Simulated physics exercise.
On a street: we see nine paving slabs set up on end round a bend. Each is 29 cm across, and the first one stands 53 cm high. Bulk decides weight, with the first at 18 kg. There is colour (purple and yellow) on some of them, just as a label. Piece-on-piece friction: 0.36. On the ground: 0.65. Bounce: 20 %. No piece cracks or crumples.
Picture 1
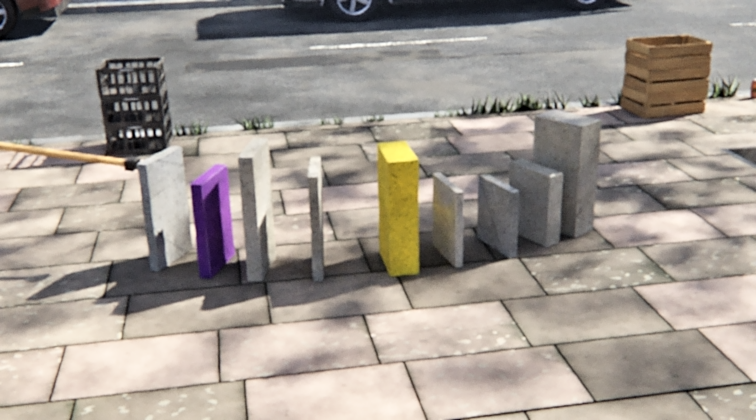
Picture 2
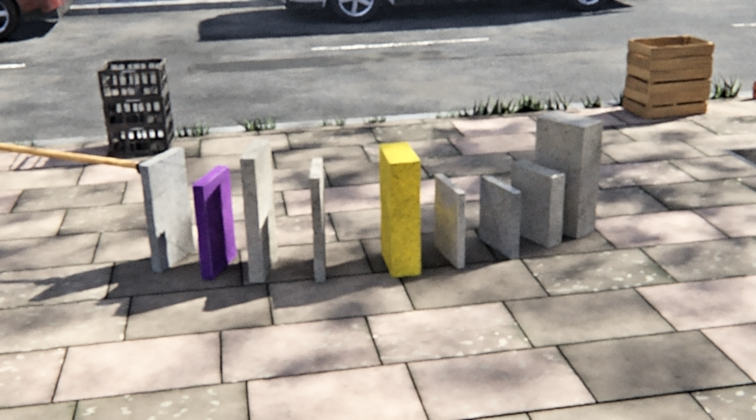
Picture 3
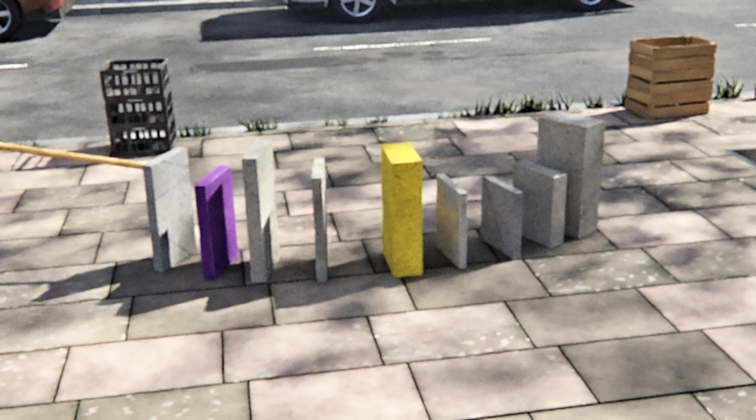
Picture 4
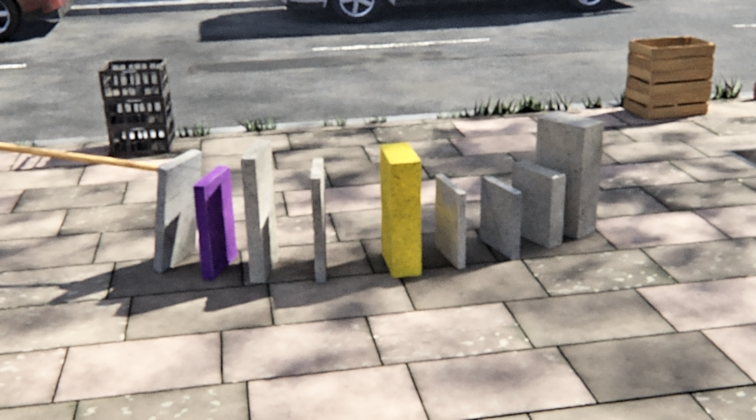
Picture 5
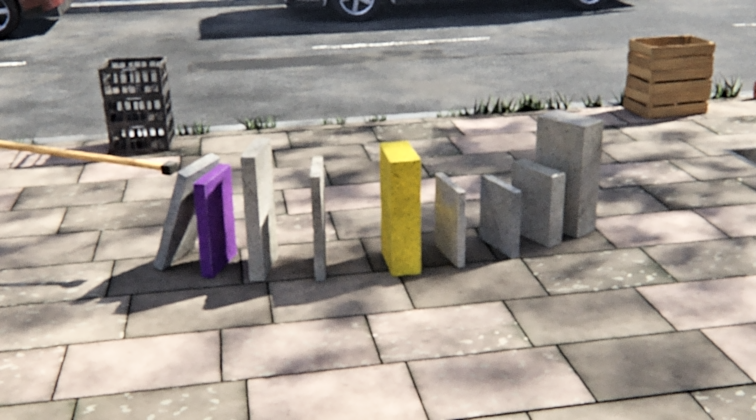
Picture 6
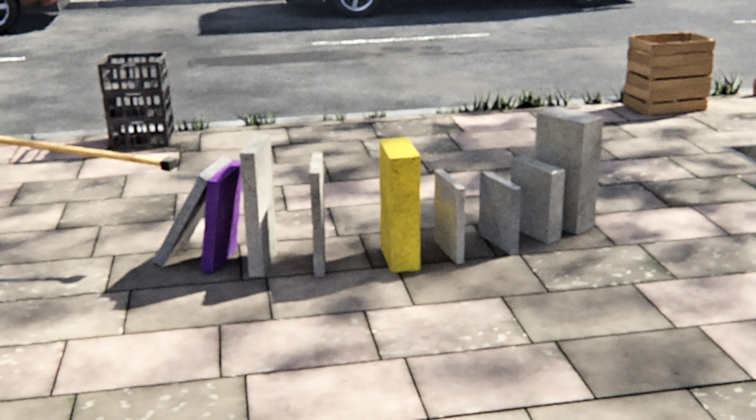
A wooden pole pushed the leftmost slab in a curved row on the pavement, tilting it right against the purple one, which then leaned toward its grey neighbour while the yellow slab stayed upright.
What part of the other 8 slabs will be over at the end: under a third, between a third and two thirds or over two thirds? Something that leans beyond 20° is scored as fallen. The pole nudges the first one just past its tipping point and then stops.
It's going to be a heavy majority, beyond the two-thirds line.
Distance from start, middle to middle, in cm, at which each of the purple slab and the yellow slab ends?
Purple shifts 30 cm and yellow shifts 40 cm.
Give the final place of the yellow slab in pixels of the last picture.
Resting position, last image: About (468, 227).
Then, 0.37 s past the last view, 2 of the 8 other slabs over; purple slab 44° from how it stood.
Then, 0.77 s past the last view, 5 of the 8 other slabs over; purple slab 70° from how it stood; yellow slab 36° from how it stood.
Then, 1.73 s past the last view, 8 of the 8 other slabs over; yellow slab lying flat; purple slab 73° from how it stood.
In the end, 8 of the 8 other slabs over; yellow slab lying flat; purple slab 73° from how it stood. That is 100 per cent. Not one is left standing. From the last view, middles, yellow slab near (468, 227), purple slab near (263, 245).
